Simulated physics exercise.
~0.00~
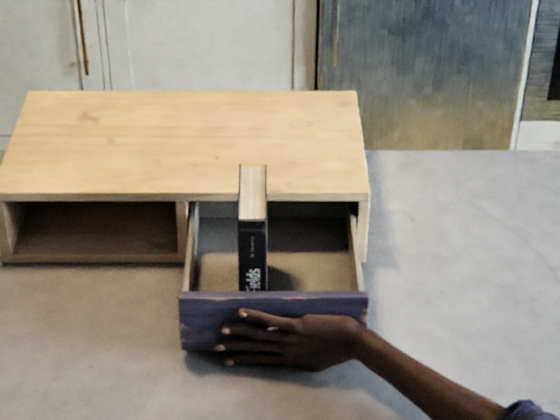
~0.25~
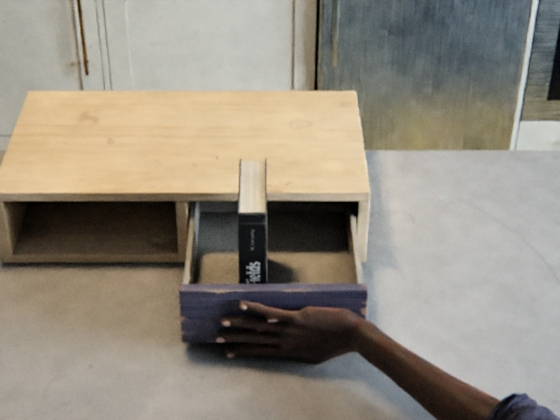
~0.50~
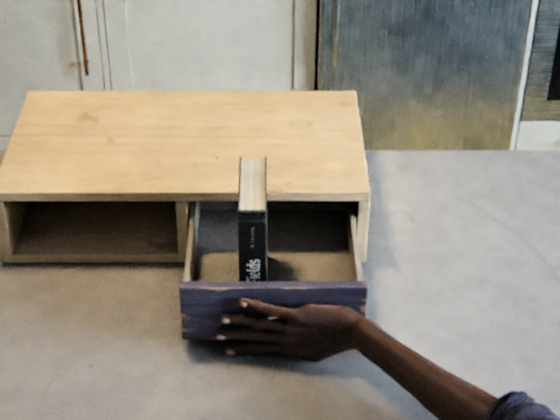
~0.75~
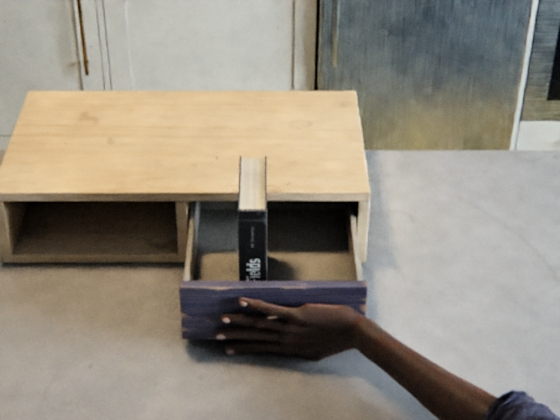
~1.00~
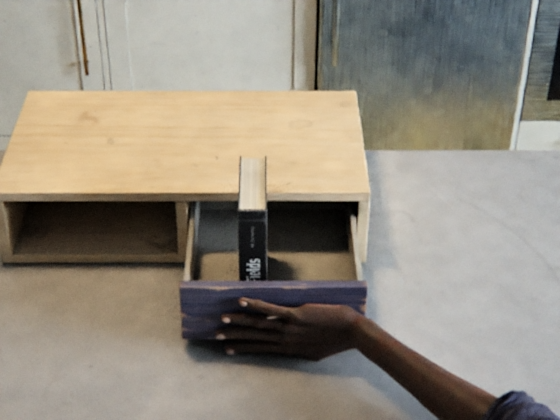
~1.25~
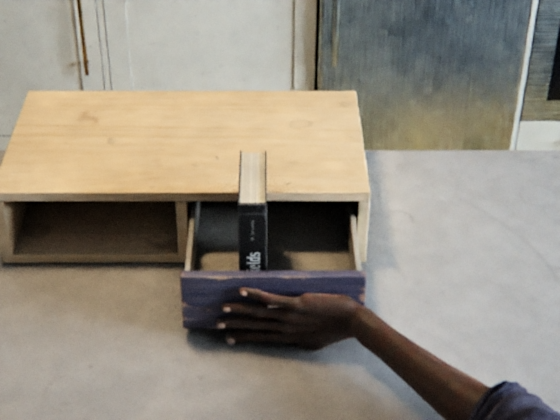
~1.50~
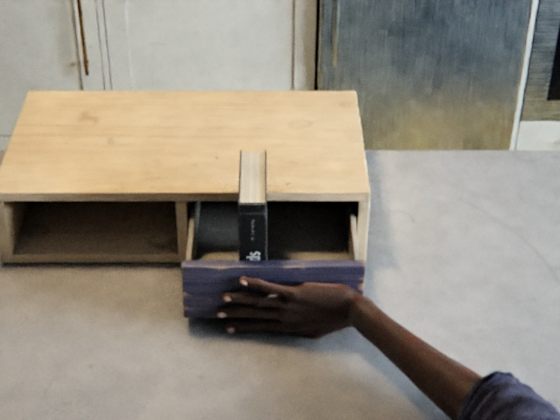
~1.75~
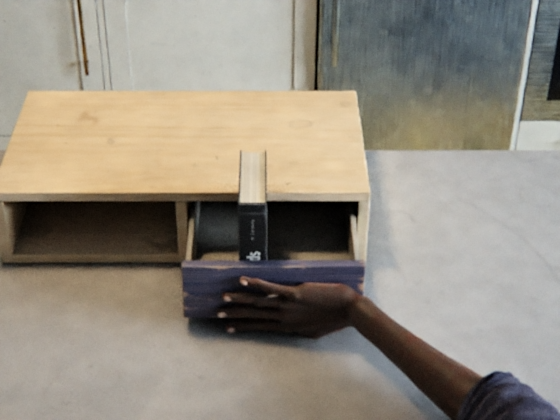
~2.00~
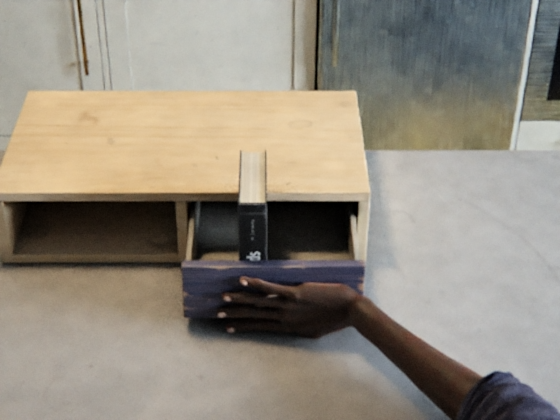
On a grey surface, a hand rests against the front of an open purple drawer in a light wooden chest, with a black book standing upright inside. The hand pushes the drawer a little way inwards, then it stops and stays ajar, the book still upright.
